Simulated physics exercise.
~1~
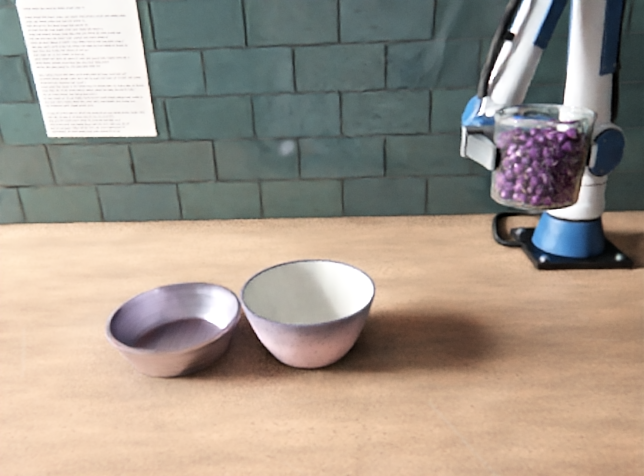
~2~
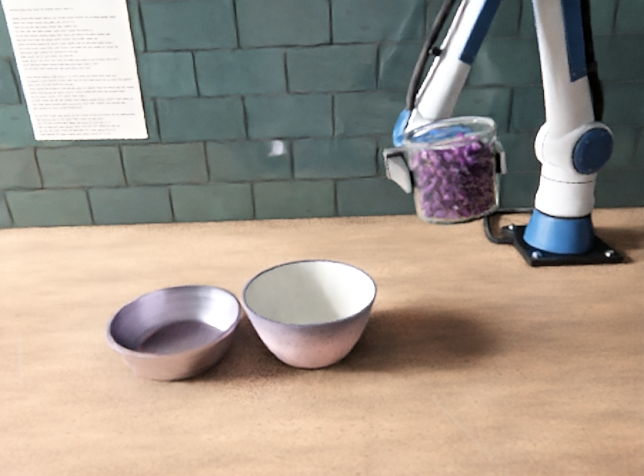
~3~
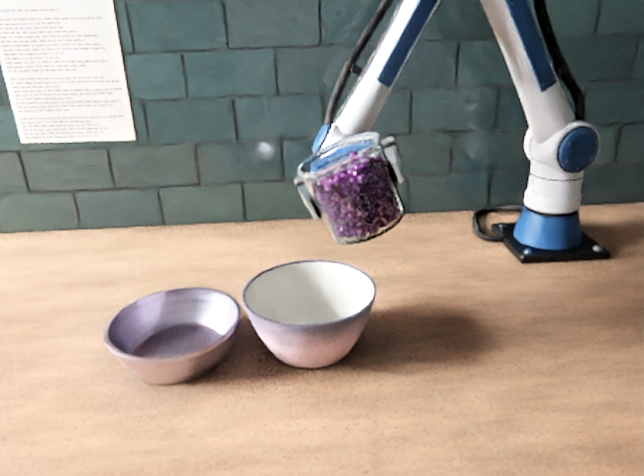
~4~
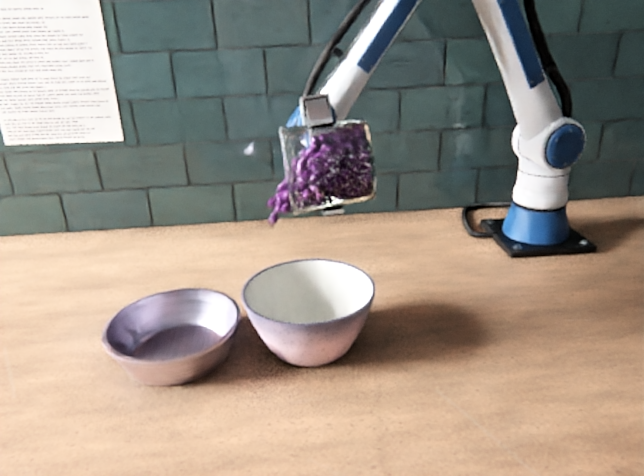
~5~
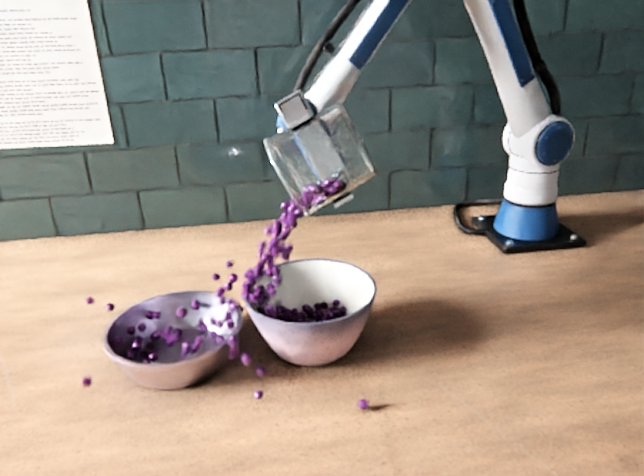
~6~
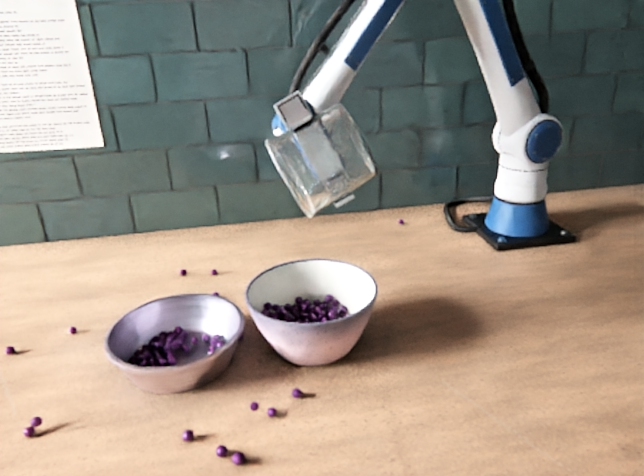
The clip opens on a wooden table top with two purplish bowls side by side, while a white and blue robot arm at the right holds a clear beaker full of purple beads. The arm carries the beaker left towards the bowls, leaning it as it goes. Above them it tips the beaker onto its side, and beads begin to spill from the lip. They pour down in a stream, landing in both bowls and scattering onto the table. Finally the beaker hangs tilted and empty, with beads in both bowls and several strays lying around them.
